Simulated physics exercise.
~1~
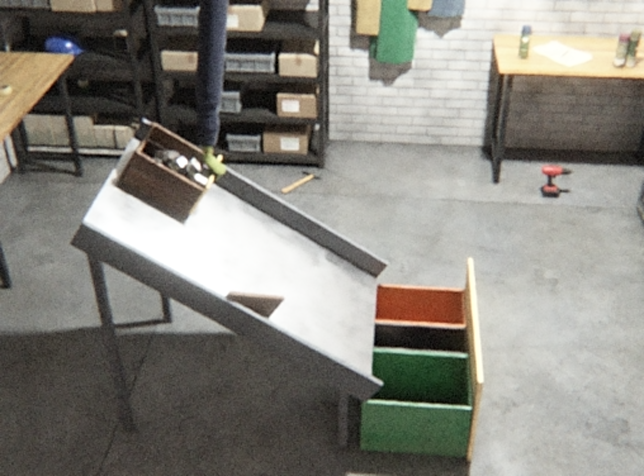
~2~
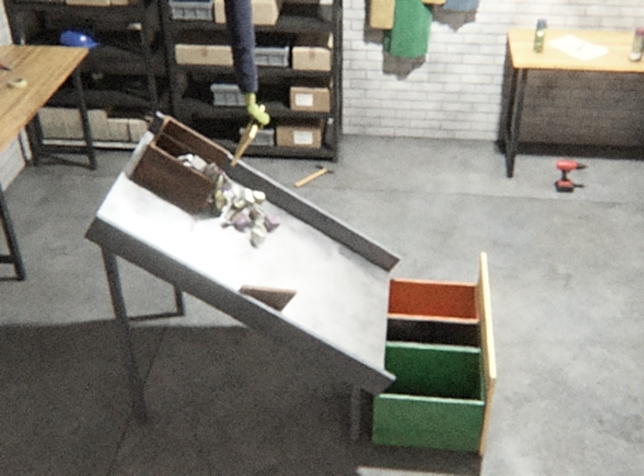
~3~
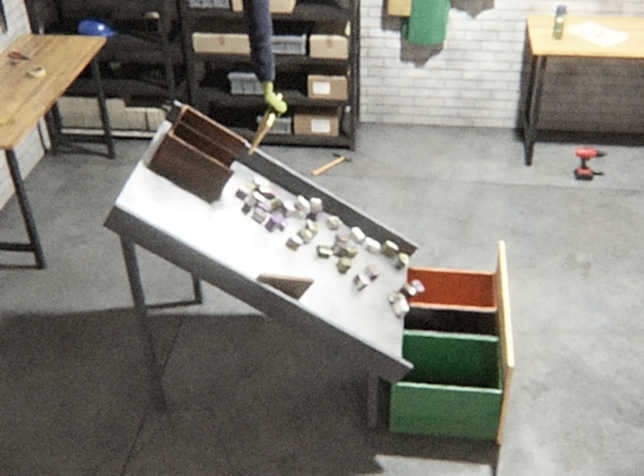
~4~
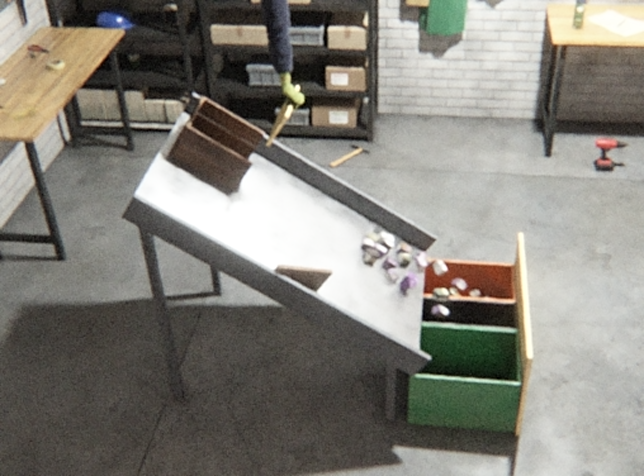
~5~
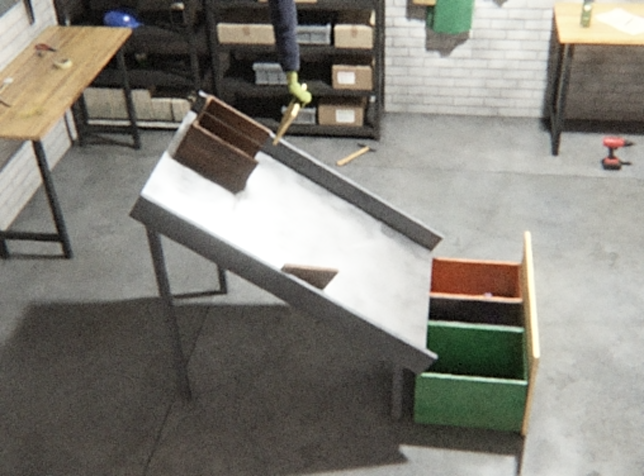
To begin with, small pale and purplish cartons sit in a wooden pen at the top of a sloping grey table, with a gloved hand beside it and an angled board part-way down. The gate is raised and the load spills out in a clump. The hand stays by the gate as the pieces spread and tumble down the far side of the slope, passing the board. They drop over the lower edge into the orange and black totes. Finally the slope is bare, with most of the load in the orange tote, some in the black one and none in the green bin.
